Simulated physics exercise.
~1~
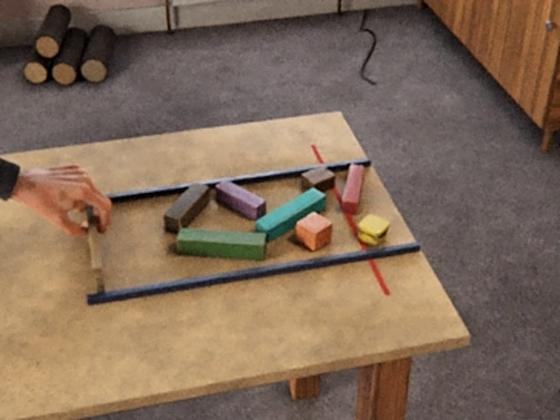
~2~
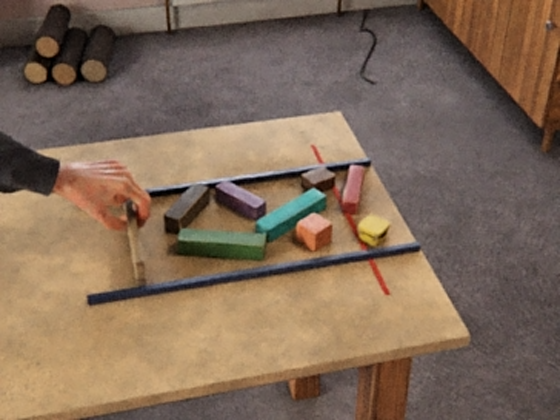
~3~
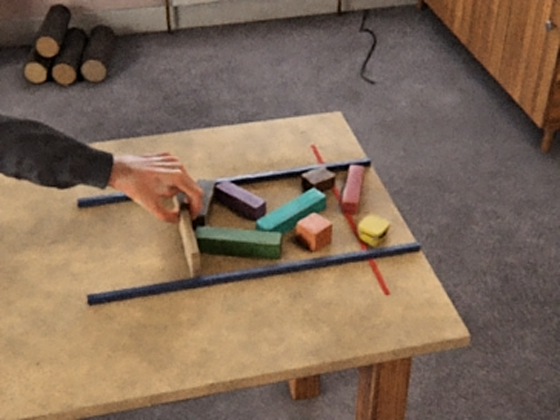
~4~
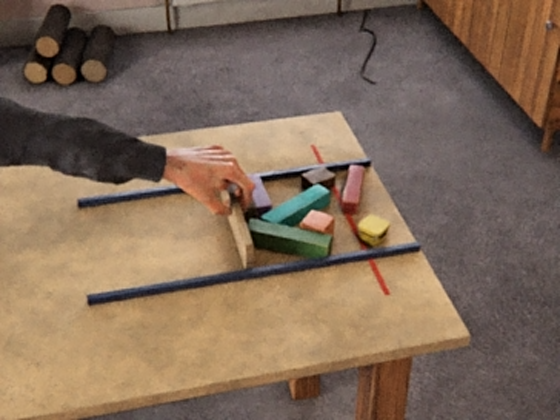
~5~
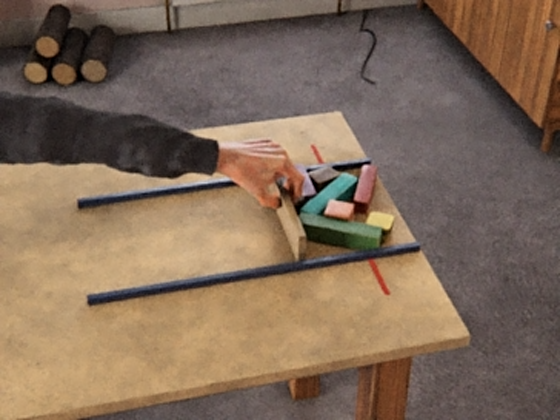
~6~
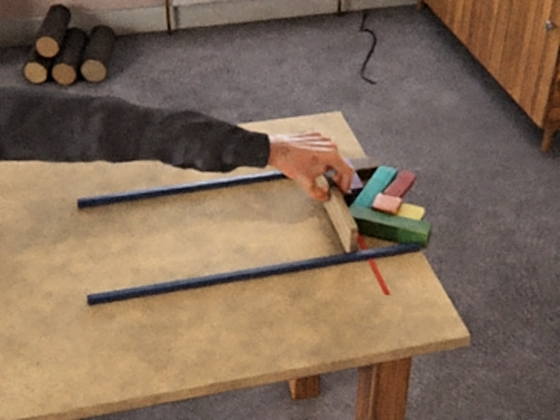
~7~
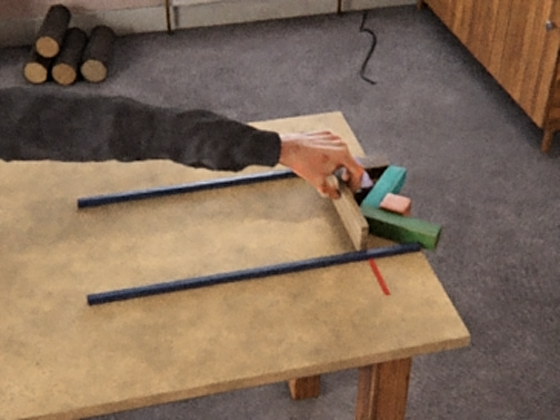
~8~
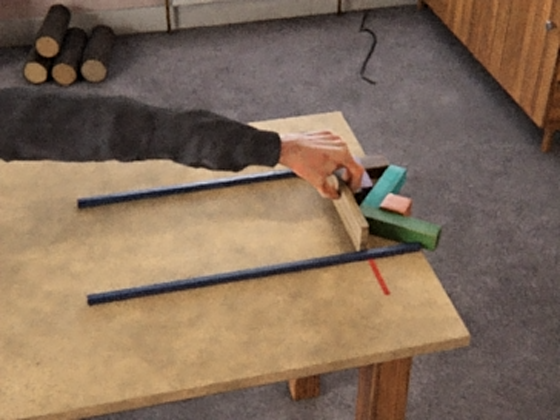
A hand swept a wooden board rightward between two dark rails, gathering colored blocks and pushing them toward the table's far edge, where the red and yellow ones dropped off and the rest stayed bunched against the board, the green one jutting out.
